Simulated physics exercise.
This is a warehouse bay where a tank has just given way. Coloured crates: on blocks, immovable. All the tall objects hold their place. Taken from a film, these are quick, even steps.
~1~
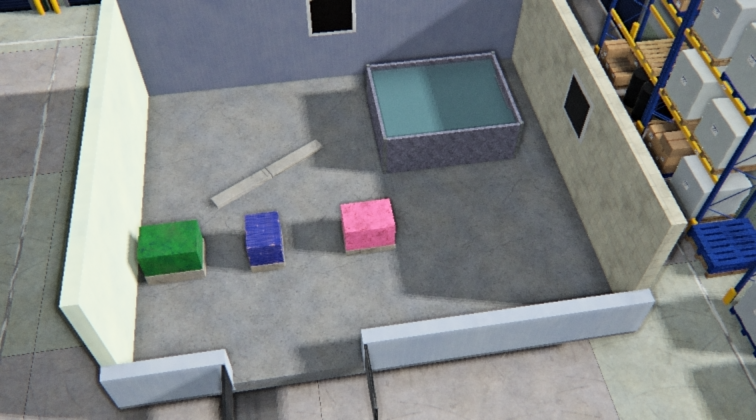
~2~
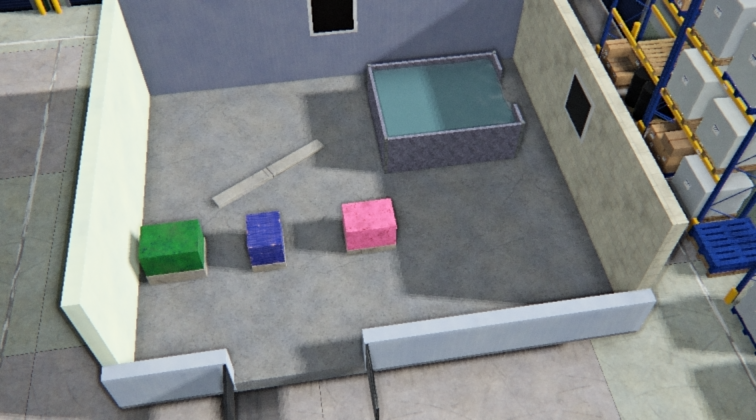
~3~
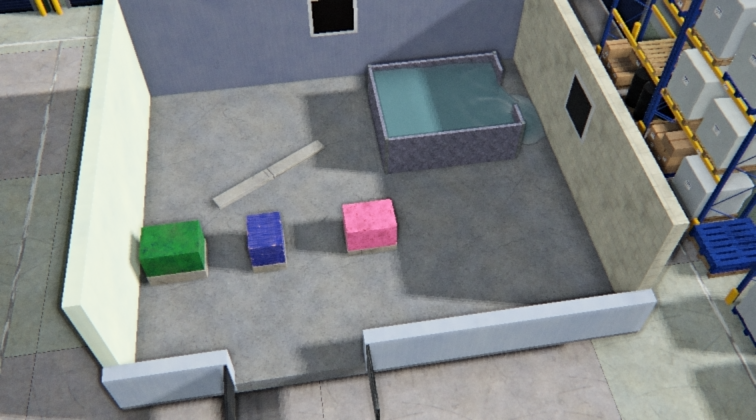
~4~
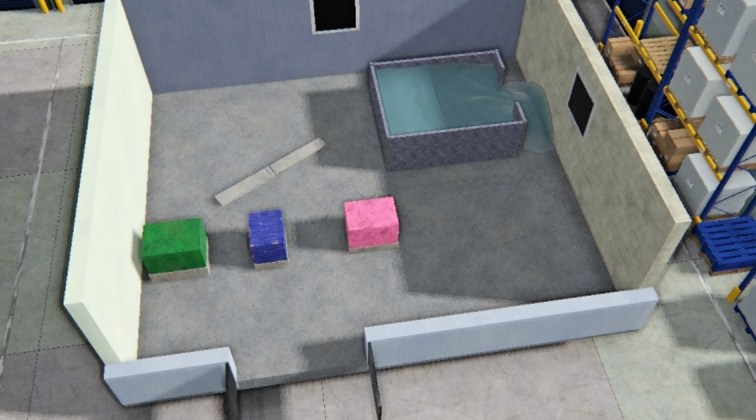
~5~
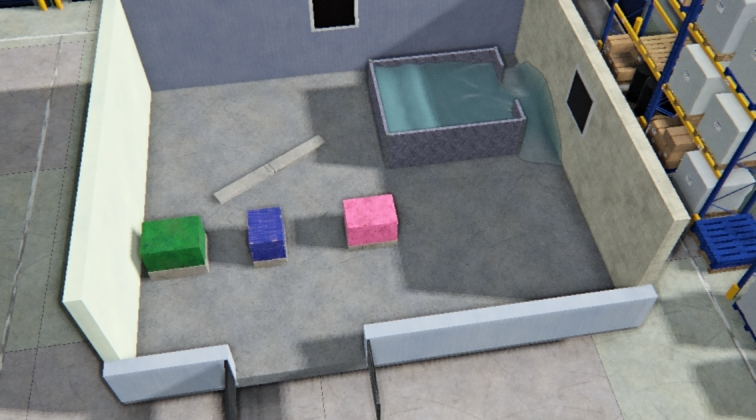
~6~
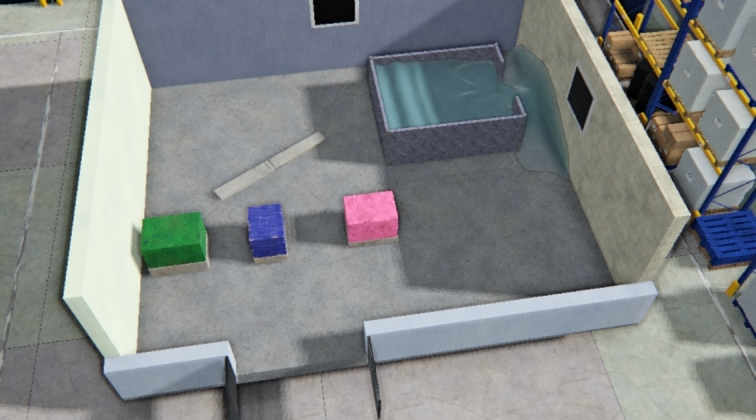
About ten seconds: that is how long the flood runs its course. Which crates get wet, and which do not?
Crate by crate: The green crate does not, the pink crate does not, the blue crate does not.
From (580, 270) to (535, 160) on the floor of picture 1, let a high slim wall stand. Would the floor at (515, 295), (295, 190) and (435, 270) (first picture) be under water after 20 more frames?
The first point comes out inundated, the next unwetted, the last inundated.
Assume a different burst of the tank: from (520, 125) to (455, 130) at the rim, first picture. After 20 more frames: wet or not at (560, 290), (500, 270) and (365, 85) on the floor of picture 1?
Taken in turn, that's reached, reached, and finally not reached.
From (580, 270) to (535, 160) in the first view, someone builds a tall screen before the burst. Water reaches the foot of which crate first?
It's the crate marked pink.
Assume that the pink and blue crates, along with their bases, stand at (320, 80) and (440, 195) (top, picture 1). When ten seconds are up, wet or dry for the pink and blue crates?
Pink: Is overtopped. Blue: Is missed.
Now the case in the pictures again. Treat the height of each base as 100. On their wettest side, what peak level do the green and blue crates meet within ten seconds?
About 80 percent and about 70 percent.
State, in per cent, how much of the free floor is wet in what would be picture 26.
That works out at 55 %.
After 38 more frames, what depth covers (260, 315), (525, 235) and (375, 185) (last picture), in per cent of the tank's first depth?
My figures are about 4, 4 and 2 percent.
A moment on, water covers 15 % of the floor; the green crate not reached, the pink crate not reached, the blue crate not reached.
Next, water covers 35 % of the floor; the green crate not reached, the pink crate not reached, the blue crate not reached.
Then, water covers 55 % of the floor; the green crate not reached, the pink crate water round its plinth, the blue crate not reached.
Later, water covers 80 % of the floor; the green crate water round its plinth, the pink crate water round its plinth, the blue crate water round its plinth.
In the end, water covers 95 % of the floor; the green crate stayed above the water, the pink crate stayed above the water, the blue crate stayed above the water.
